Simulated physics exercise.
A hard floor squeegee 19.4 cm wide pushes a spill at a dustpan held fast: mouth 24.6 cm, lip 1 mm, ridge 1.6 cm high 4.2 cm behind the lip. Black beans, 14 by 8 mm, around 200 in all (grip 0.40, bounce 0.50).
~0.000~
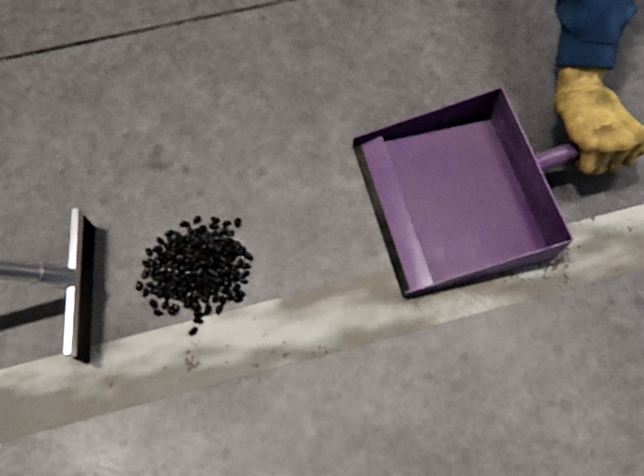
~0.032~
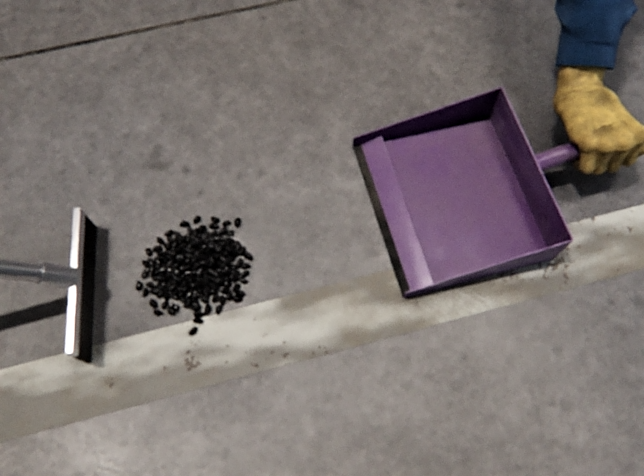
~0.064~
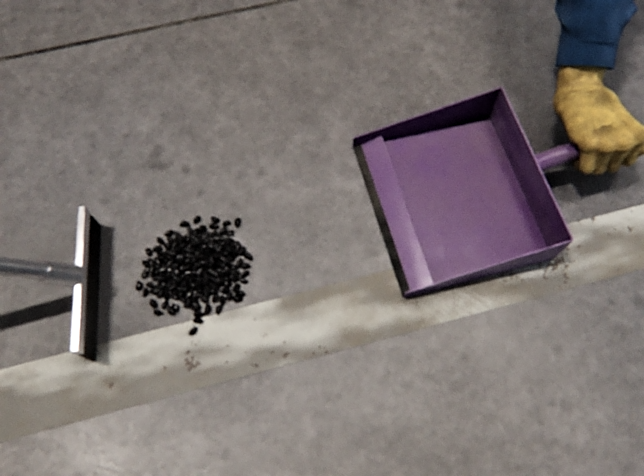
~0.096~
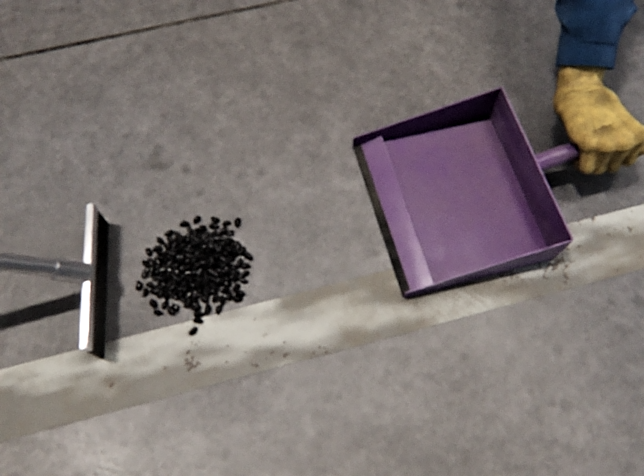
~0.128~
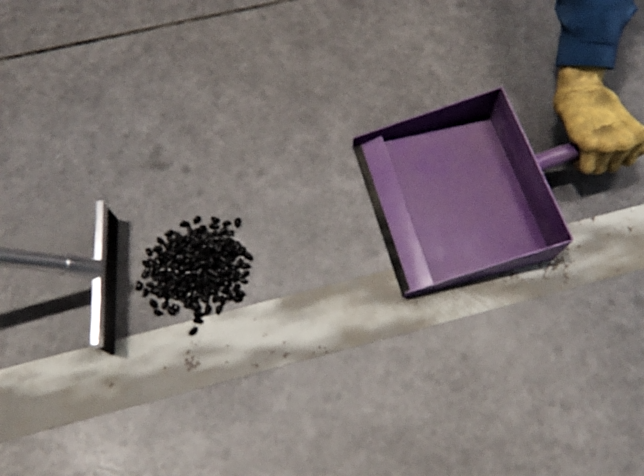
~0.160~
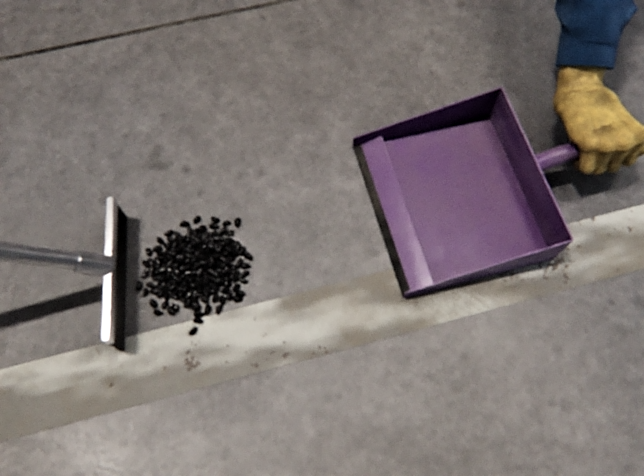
Gloved hand holding a purple dustpan still on a grey floor while a squeegee slides slightly right, nearing unmoved black beans.
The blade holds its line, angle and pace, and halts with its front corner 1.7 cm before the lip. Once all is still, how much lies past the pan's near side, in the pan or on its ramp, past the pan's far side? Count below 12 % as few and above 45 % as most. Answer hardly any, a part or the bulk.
Past the pan's near side: Hardly any; in the pan or on its ramp: A part; past the pan's far side: Hardly any.
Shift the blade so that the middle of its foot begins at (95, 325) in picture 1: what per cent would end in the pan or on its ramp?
Some 25 per cent.
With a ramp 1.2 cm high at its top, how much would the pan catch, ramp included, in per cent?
In that case some 25 per cent.
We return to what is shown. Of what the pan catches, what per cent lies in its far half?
Roughly 70 per cent.
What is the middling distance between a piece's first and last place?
Some 26 cm.
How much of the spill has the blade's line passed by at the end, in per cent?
Some 20 per cent.
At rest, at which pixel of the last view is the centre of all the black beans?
At about (371, 219).
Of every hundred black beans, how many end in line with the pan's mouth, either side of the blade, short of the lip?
About 70 per cent.
After 0.54 s, middle of the blade 20 cm from the lip; 0 % over the lip, far side 0 %, near side 0 %.
After 0.79 s, middle of the blade 10 cm from the lip; 0 % over the lip, far side 0 %, near side 0 %.
After 1.14 s, middle of the blade 3 cm from the lip; 25 % over the lip, far side 0 %, near side 5 %.
In the end, at 1.8 s, near side 5 %, pan 25 %, far side 0 %, in front of the lip or behind the blade 70 %.
